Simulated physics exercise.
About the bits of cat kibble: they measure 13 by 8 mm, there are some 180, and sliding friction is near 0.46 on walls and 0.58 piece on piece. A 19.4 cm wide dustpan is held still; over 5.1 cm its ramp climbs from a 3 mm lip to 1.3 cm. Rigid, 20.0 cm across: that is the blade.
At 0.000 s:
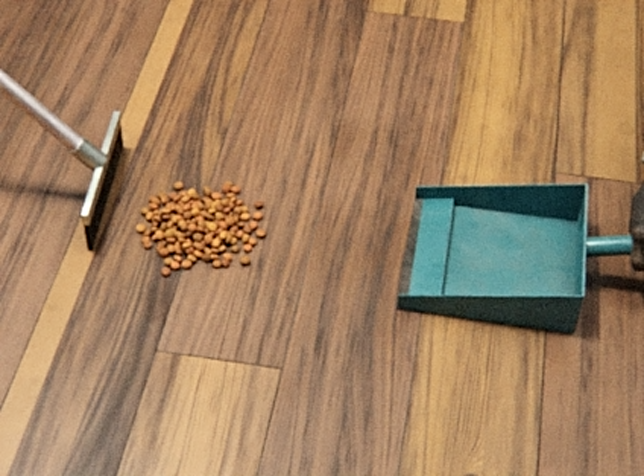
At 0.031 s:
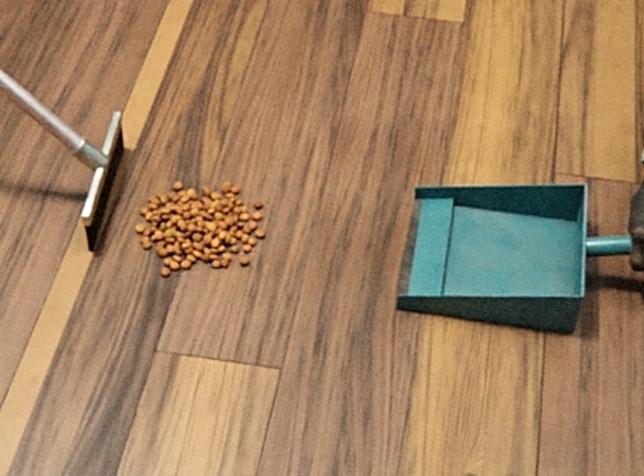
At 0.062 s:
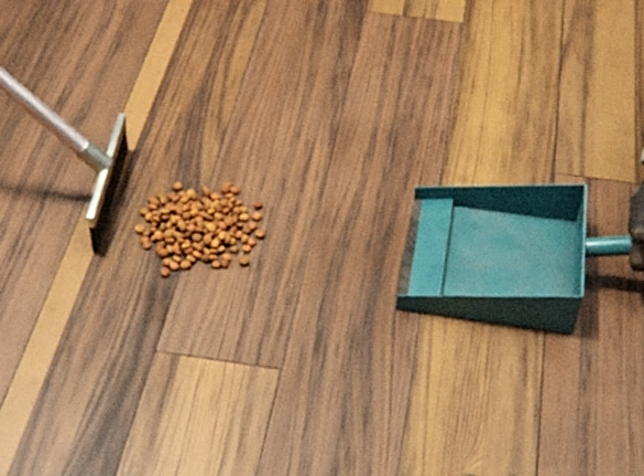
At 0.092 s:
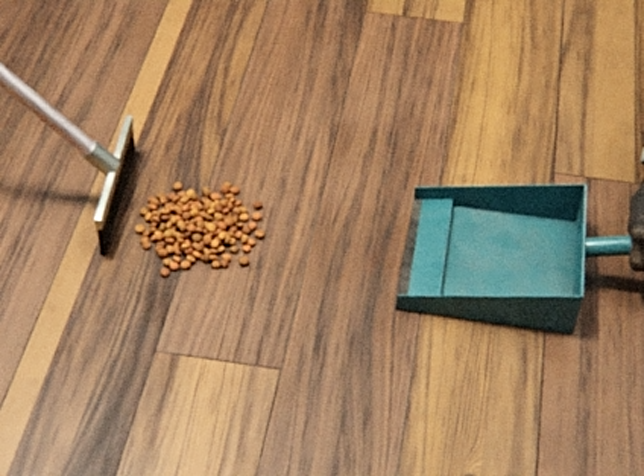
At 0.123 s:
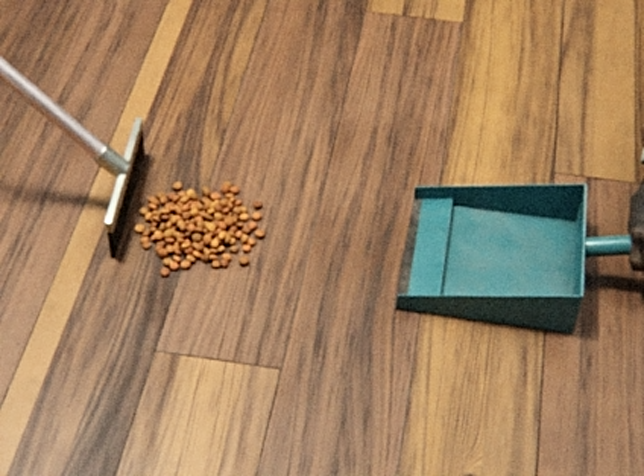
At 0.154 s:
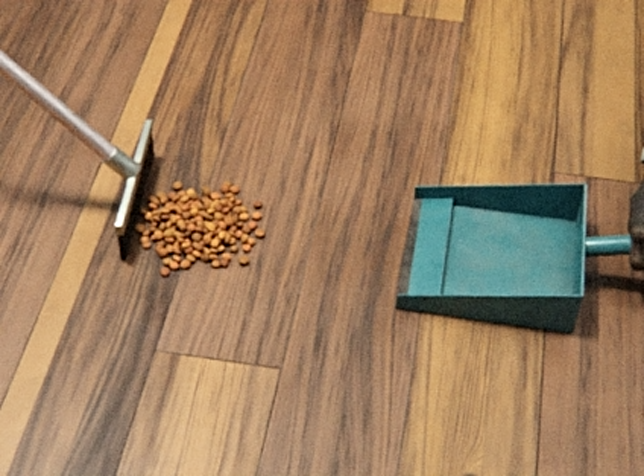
On a wood plank floor, a flat blade on a metal handle slid a short way right to the edge of a still pile of brown cat kibble, while a teal dustpan stayed motionless at right.
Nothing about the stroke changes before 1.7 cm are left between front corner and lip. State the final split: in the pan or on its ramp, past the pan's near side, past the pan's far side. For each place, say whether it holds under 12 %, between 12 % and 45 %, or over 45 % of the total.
In the pan or on its ramp: Between 12 % and 45 %, past the pan's near side: Between 12 % and 45 %, past the pan's far side: Under 12 %.
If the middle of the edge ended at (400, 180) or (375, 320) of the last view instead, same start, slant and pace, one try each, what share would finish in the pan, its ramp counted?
About 15 and 10 per cent.
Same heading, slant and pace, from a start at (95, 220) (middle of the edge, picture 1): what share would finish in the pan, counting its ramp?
Something close to 25 percent.
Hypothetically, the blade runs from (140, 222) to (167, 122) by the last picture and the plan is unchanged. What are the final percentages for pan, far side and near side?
Pan: 40, far side: 15, near side: 5.
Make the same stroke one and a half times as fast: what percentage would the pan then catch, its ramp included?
It would be around 40 percent.
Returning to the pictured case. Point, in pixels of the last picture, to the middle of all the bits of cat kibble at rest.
Somewhere around (405, 267) in the final frame.
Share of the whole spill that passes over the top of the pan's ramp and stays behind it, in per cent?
Near 5 per cent, I'd say.
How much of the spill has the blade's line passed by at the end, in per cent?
Some 15 percent of it.
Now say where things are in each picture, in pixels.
Blade from (86, 220) to (117, 120), moved 0.0 cm, 0 of the pieces shifted so far; middle of the pieces at (199, 221); pan at (506, 265), in the first frame.
Blade from (87, 220) to (118, 120), moved 0.2 cm, 0 of the pieces shifted so far; middle of the pieces at (199, 221), in the second frame.
Blade from (91, 222) to (122, 122), moved 0.9 cm, 0 of the pieces shifted so far; middle of the pieces at (199, 222), in the third frame.
Blade from (99, 224) to (130, 124), moved 2.0 cm, 0 of the pieces shifted so far; middle of the pieces at (198, 222), in the fourth frame.
Blade from (109, 227) to (139, 126), moved 3.4 cm, 0 of the pieces shifted so far; middle of the pieces at (198, 221), in the fifth frame.
Blade from (120, 230) to (149, 128), moved 4.9 cm, 0 of the pieces shifted so far; middle of the pieces at (198, 221); pan at (505, 265). Its pace works out near 0.47 m/s, heading 10 degrees towards the viewer's side, in the sixth frame.
After 0.51 s, middle of the blade 20 cm from the lip; 0 % over the lip, far side 0 %, near side 5 %.
After 0.74 s, middle of the blade 9 cm from the lip; 0 % over the lip, far side 0 %, near side 15 %.
After 1.08 s, middle of the blade 2 cm from the lip; 40 % over the lip, far side 5 %, near side 20 %.
By 1.5 s all is still; pan 40 %, near side 20 %, far side 5 %, in front of the lip or behind the blade 40 %.
